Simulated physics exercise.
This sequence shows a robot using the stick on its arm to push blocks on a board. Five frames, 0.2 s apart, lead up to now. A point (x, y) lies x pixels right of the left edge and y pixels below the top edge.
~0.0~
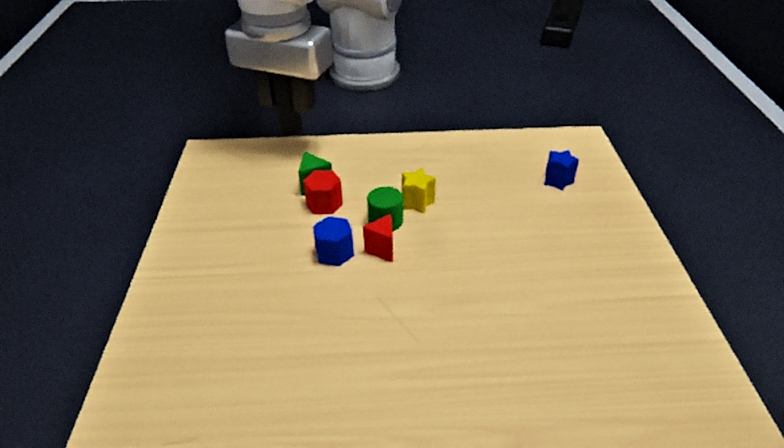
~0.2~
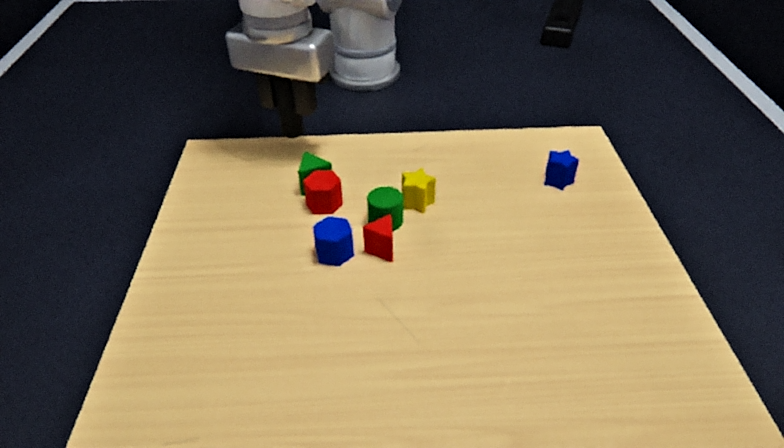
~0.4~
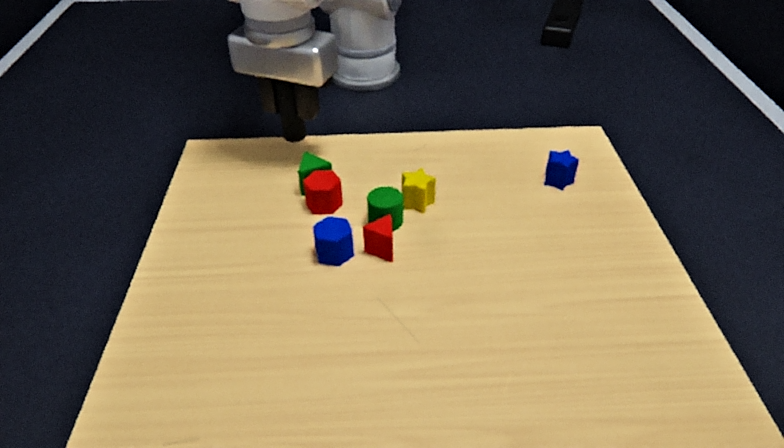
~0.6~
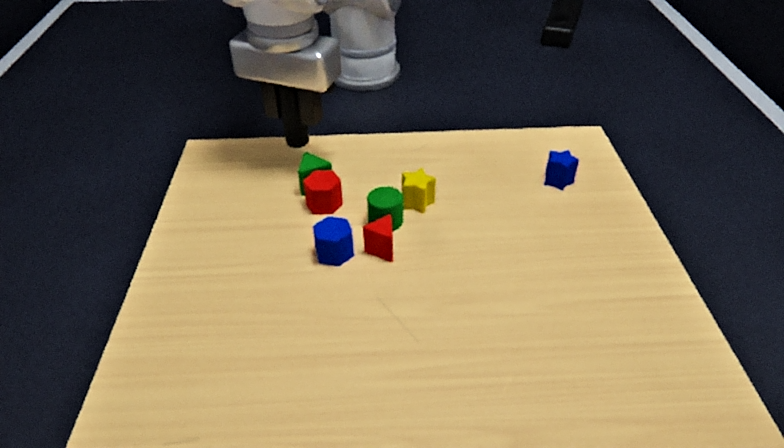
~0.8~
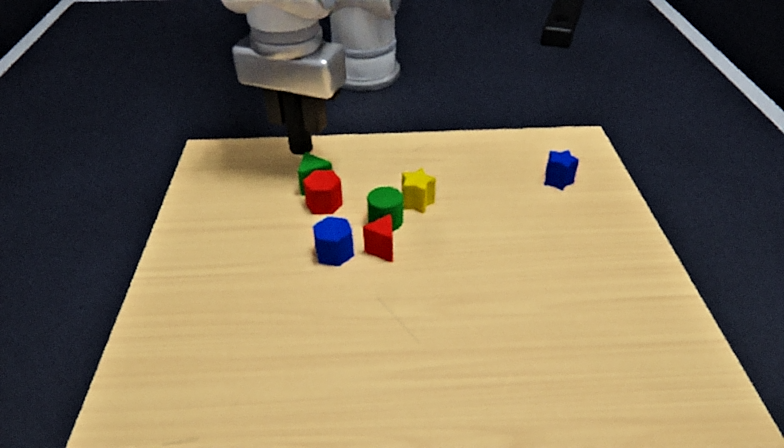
On a light wooden board with scattered red, green, blue and yellow blocks, a robot arm above the far edge lowers its dark stick slightly forward and to the right, toward the green triangle, while the blocks stay still.
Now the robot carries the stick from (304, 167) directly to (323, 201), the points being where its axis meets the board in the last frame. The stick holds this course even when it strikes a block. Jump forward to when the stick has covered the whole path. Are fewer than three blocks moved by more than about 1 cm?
Going by the path, no.
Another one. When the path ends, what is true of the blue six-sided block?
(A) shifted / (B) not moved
It's A.
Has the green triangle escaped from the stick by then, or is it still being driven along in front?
Carried ahead at the end.
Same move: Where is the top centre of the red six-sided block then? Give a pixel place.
It should be at (339, 213) by then.
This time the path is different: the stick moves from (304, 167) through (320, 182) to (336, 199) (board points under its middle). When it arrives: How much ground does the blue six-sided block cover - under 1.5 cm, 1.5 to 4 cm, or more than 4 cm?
The answer is 1.5 to 4 cm.
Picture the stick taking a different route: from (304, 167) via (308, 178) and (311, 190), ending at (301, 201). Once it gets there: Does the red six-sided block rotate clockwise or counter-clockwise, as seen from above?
Spins counterclockwise.
On the path given first. Halfway along, stick at (310, 165); green triangle at (317, 177); red six-sided block at (329, 193), turned 15° anticlockwise.
At the end, stick at (320, 182); green triangle at (327, 196); red six-sided block at (339, 213), turned 15° anticlockwise; blue six-sided block at (336, 239); green circular block not moved.
